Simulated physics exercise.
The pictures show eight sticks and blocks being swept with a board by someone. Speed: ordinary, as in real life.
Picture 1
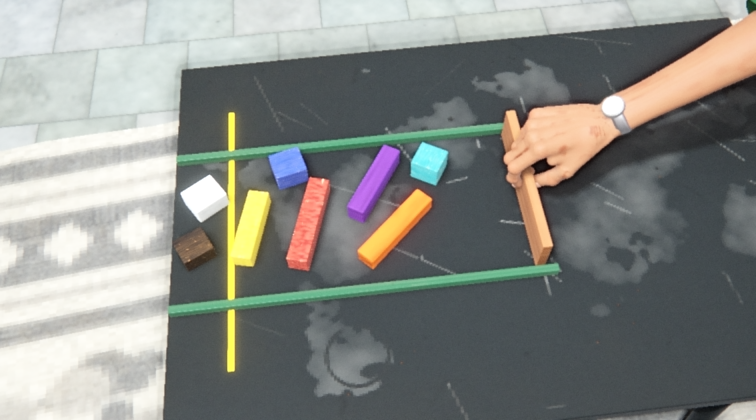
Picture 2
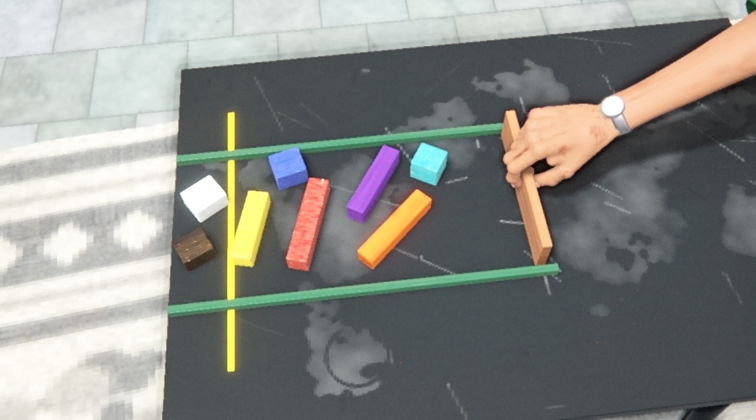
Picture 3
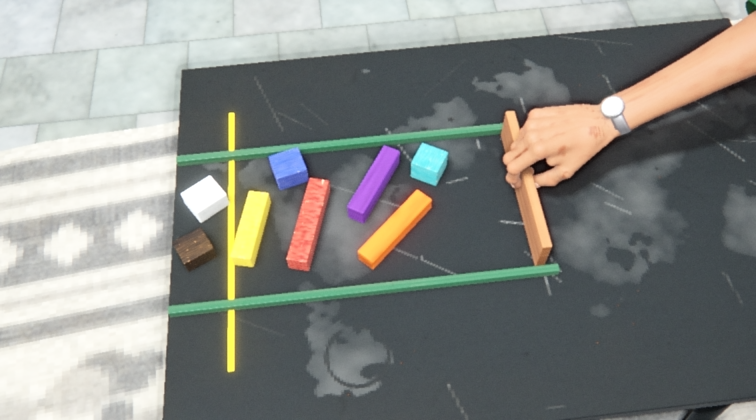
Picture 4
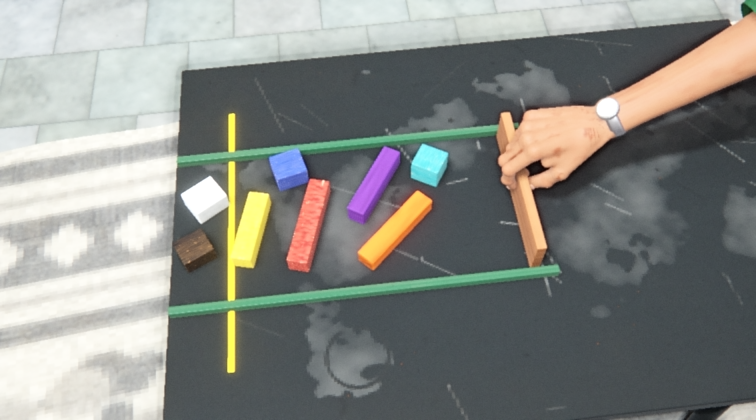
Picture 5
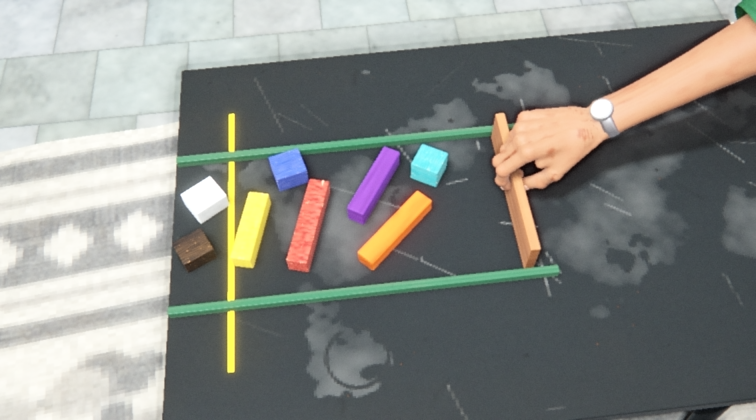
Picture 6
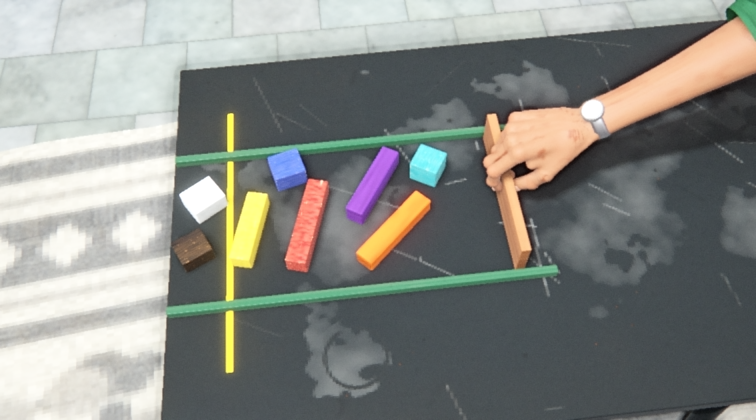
The video shows a hand holding a wooden board between two green strips on a black table, first keeping still, then sliding it slightly left, while the colourful sticks and blocks near a yellow line stay in place.
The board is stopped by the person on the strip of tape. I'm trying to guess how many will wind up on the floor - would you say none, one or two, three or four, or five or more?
I would say three or four.
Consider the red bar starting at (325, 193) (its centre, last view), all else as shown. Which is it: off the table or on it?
It holds on.
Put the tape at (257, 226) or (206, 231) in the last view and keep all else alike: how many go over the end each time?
Counts per try: 2; 6.
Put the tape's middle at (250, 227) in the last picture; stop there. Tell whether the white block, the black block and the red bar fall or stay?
Lab note - white block toppled, black block toppled, red bar not toppled.
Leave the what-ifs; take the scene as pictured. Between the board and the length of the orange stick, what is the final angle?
Close to 0°.
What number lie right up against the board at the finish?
It touches 2.
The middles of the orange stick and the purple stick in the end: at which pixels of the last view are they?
Final pixels, roughly: (219, 253) for the first, (189, 204) for the other.
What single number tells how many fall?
4.
A little later, none off yet; black block at rest near (193, 250); white block at rest near (204, 200); yellow bar at rest near (250, 229).
Next, none off yet; black block at rest near (193, 250); white block at rest near (204, 200); yellow bar shifted a little near (238, 231).
When it is over, the number that fall off is three or four; down, blue block, yellow bar, white block and black block.
